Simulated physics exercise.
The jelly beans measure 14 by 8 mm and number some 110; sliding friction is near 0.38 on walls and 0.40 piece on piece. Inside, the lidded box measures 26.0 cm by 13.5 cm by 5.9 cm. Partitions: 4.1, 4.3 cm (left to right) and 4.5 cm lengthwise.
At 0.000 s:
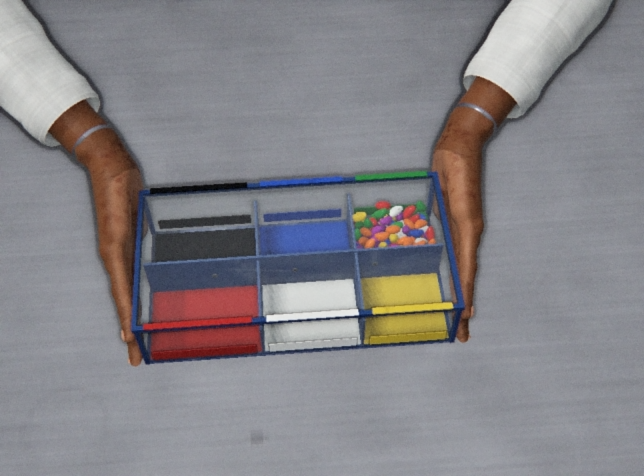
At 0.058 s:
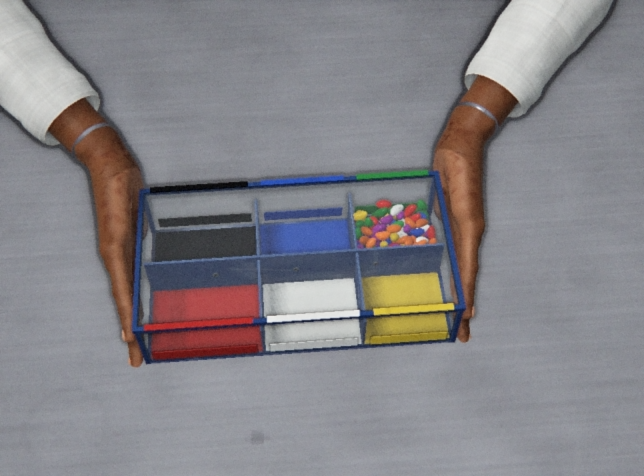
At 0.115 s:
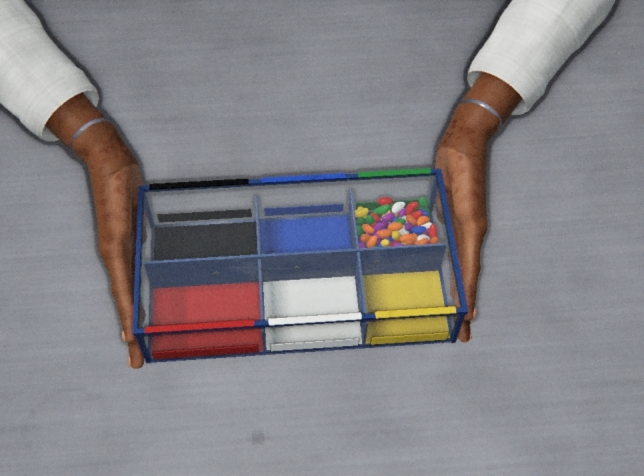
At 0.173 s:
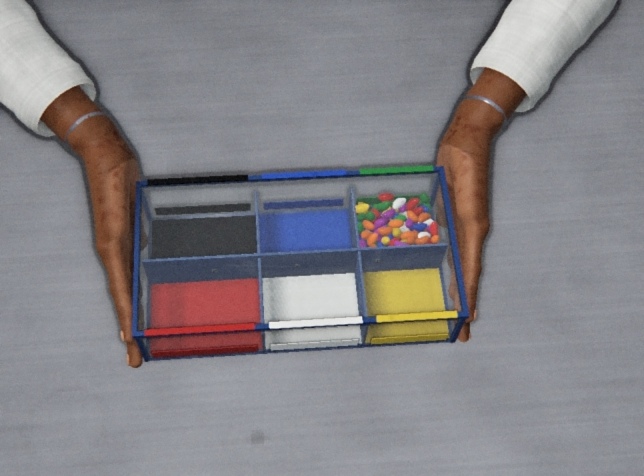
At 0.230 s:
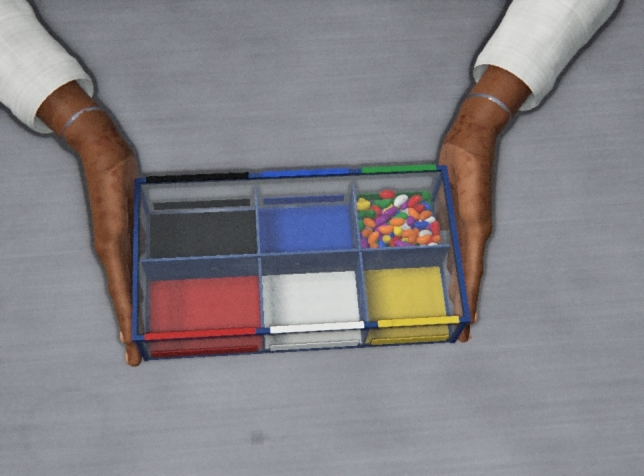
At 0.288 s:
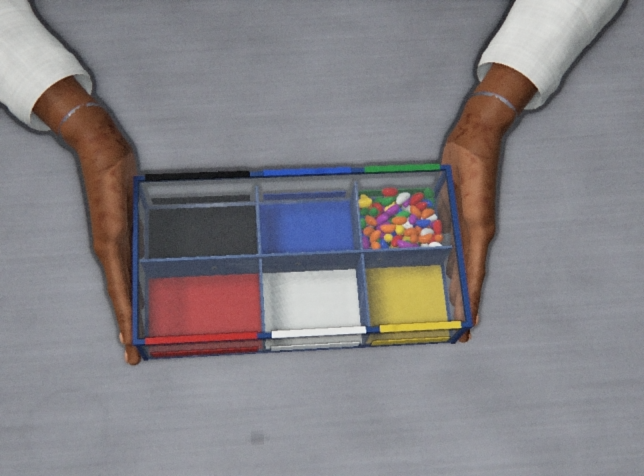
The clip shows two hands holding a clear, blue-edged box divided into six compartments, with colorful jelly beans in the upper right one, as the hands tilt the box slightly and the beans shift a little within their compartment.
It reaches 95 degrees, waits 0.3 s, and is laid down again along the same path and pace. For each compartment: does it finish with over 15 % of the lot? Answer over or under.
Red compartment: Under; blue compartment: Under; green compartment: Over; yellow compartment: Over; white compartment: Under; black compartment: Under.
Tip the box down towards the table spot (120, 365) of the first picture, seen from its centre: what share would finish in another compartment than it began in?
Some 30 per cent.
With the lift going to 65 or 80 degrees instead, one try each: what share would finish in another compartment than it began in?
Some 0 and 10 per cent.
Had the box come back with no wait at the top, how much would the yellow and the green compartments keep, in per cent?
Yellow 20, green 80.
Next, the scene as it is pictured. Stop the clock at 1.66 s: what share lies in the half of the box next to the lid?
Some 50 per cent.
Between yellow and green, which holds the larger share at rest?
The green compartment.
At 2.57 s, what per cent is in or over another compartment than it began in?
Roughly 25 per cent.
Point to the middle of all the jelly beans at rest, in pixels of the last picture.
Near (402, 257).
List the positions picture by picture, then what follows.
The first picture shows box tilt 0 degrees, front corners at (137, 327) and (459, 305); green 100 %.
The second picture shows box tilt 1 degrees, front corners at (137, 328) and (460, 306).
The third picture shows box tilt 4 degrees, front corners at (138, 330) and (462, 309), lowest corner right front.
The fourth picture shows box tilt 8 degrees, front corners at (138, 333) and (463, 313), lowest corner right front.
The fifth picture shows box tilt 12 degrees, front corners at (138, 336) and (465, 318), lowest corner right front.
The sixth picture shows box tilt 15 degrees, front corners at (138, 340) and (467, 323), lowest corner right front; green 100 %. Its pace works out near 70 degrees a second.
After 1.66 s, tilt 95 degrees; green 85 %, yellow 15 %.
After 2.57 s, tilt 48 degrees; green 75 %, yellow 25 %.
After 3.48 s, tilt 0 degrees; green 75 %, yellow 25 %.
In the end, at 3.9 s, red 0 %, blue 0 %, green 75 %, yellow 20 %, white 0 %, black 0 %.
